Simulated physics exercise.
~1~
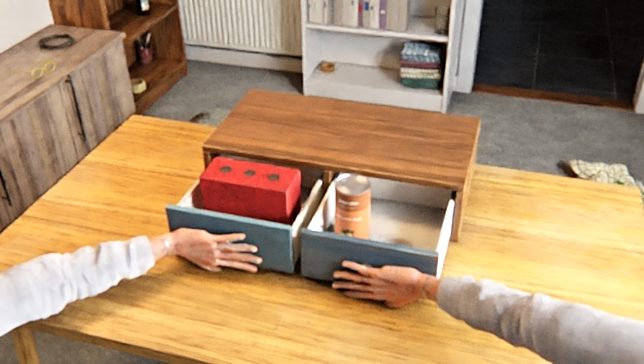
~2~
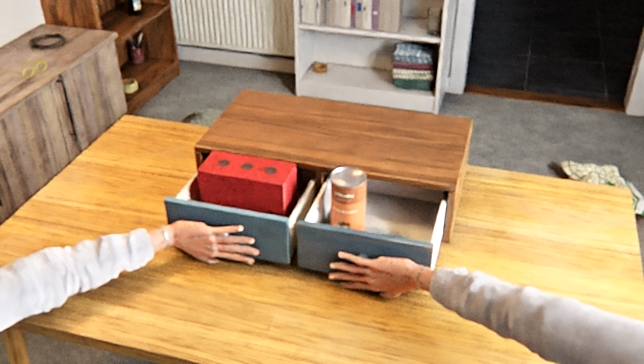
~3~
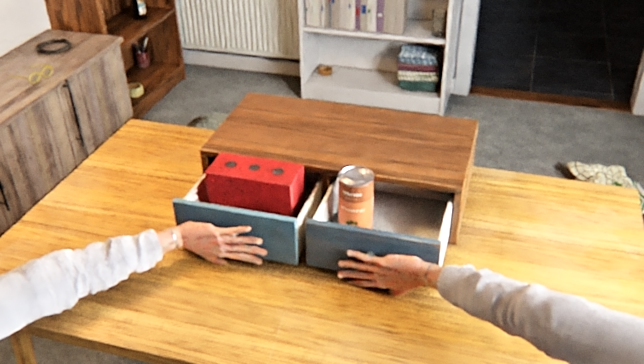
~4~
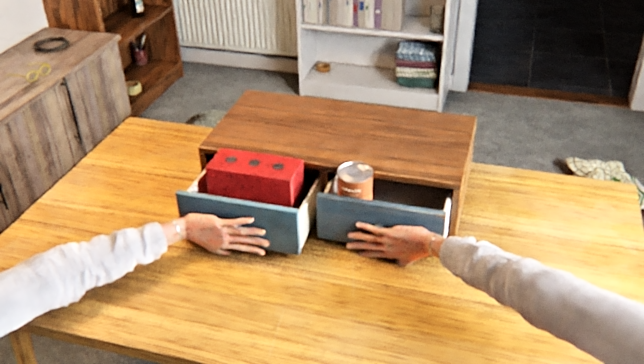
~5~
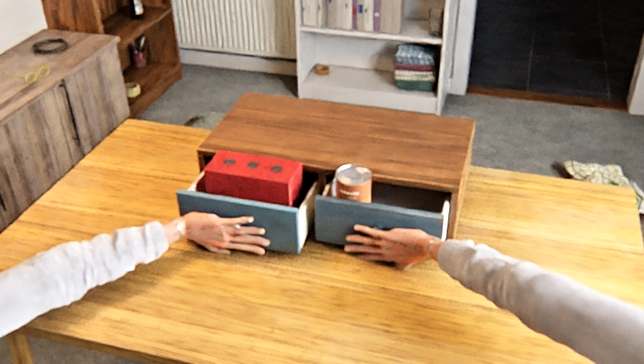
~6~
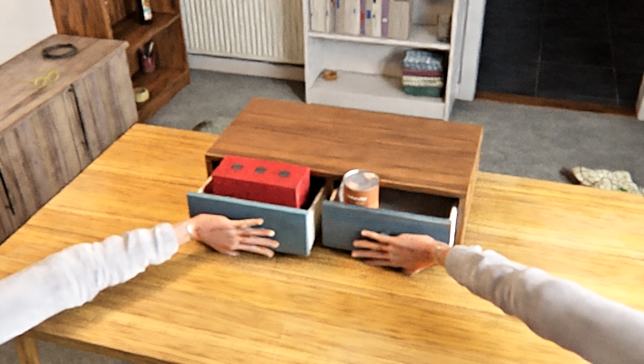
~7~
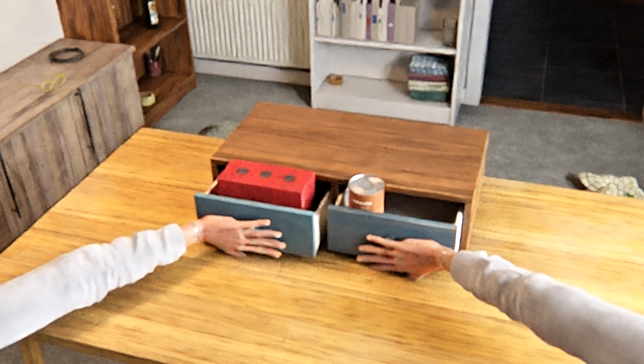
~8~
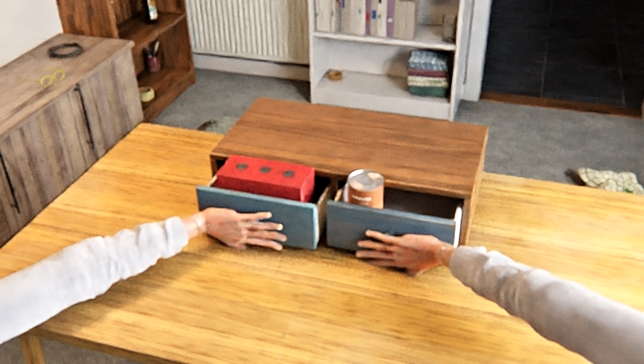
Two hands push two blue-fronted drawers partway into a wooden chest, leaving both ajar.
